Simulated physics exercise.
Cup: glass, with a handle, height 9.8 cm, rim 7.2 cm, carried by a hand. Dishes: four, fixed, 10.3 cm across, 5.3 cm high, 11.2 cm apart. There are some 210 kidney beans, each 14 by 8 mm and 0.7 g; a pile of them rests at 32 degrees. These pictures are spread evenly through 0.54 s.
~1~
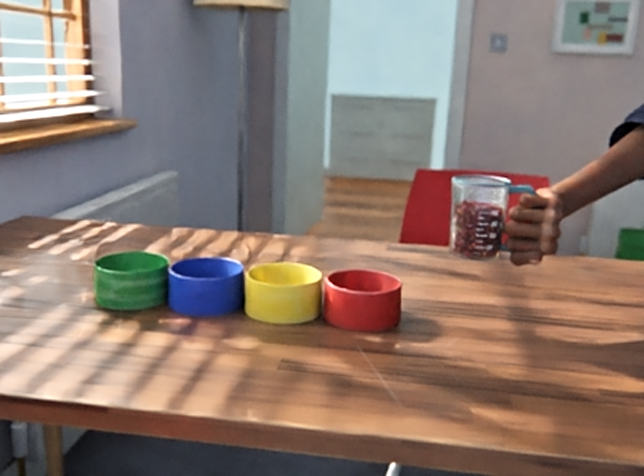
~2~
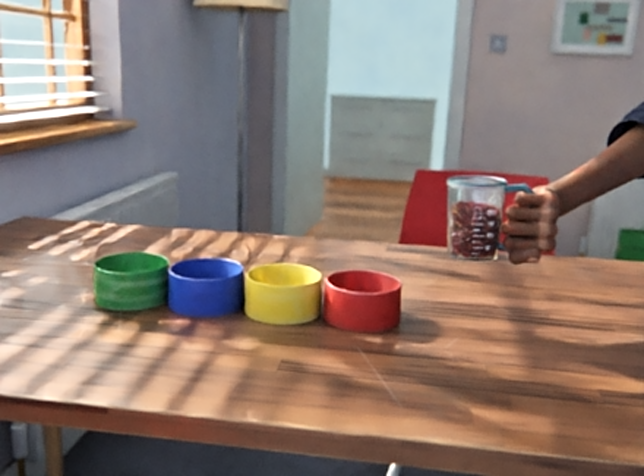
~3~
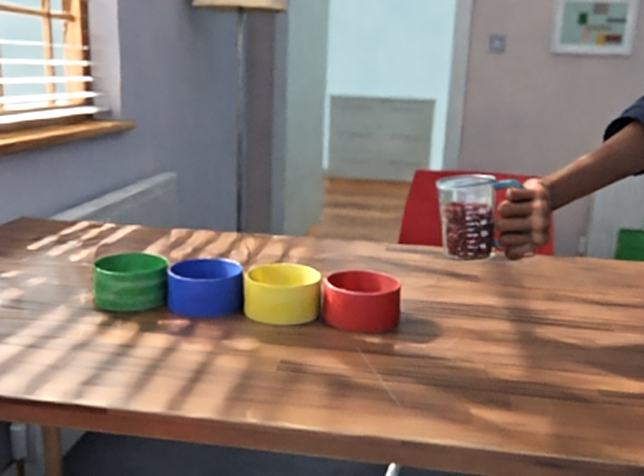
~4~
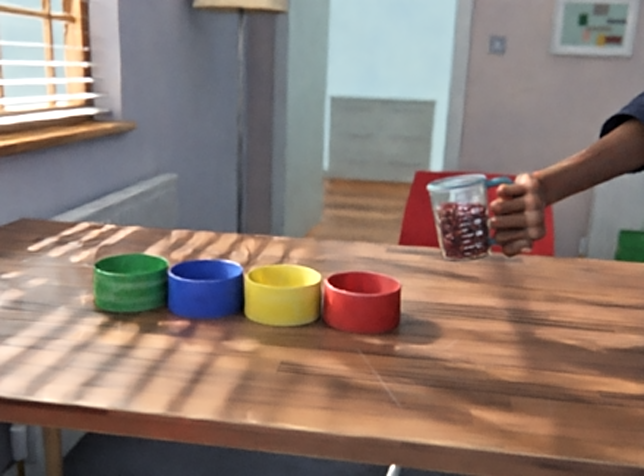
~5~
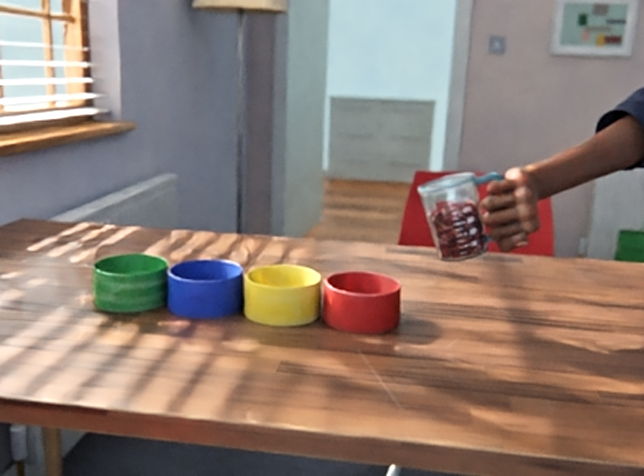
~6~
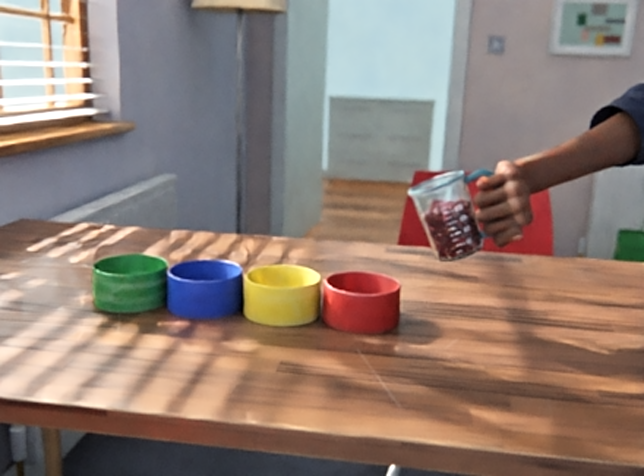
On a sunlit wooden table, four coloured dishes sit in a row as a hand slowly tilts a clear cup of beans leftward.
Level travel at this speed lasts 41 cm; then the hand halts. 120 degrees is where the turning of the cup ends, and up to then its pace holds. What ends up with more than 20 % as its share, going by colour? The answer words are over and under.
Red: Under. Blue: Under. Green: Under. Yellow: Over. Counter: Under.
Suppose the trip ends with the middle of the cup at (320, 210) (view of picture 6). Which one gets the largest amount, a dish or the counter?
Most of it ends up at yellow.
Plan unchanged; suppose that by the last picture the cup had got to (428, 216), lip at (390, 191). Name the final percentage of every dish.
Dish by dish: Red 0 percent, blue 90 percent, green 0 percent, yellow 0 percent.
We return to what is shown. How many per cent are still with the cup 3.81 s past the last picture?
About 0 %.
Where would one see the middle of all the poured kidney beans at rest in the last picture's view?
In the last view, approximately (276, 298).
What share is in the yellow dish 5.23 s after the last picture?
Close to 100 percent of the load.
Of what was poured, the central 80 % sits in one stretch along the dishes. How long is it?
It spans about 6 centimetres along the dishes.
Then, 2.29 s after the last picture, tilt 120 degrees; cup holds 0 %, yellow 100 %.
Then, 3.81 s after the last picture, tilt 120 degrees; cup holds 0 %, yellow 100 %.
Then, 5.23 s after the last picture, tilt 120 degrees; cup holds 0 %, yellow 100 %.
In the end, red 0 %, blue 0 %, green 0 %, yellow 100 %, counter 0 %.
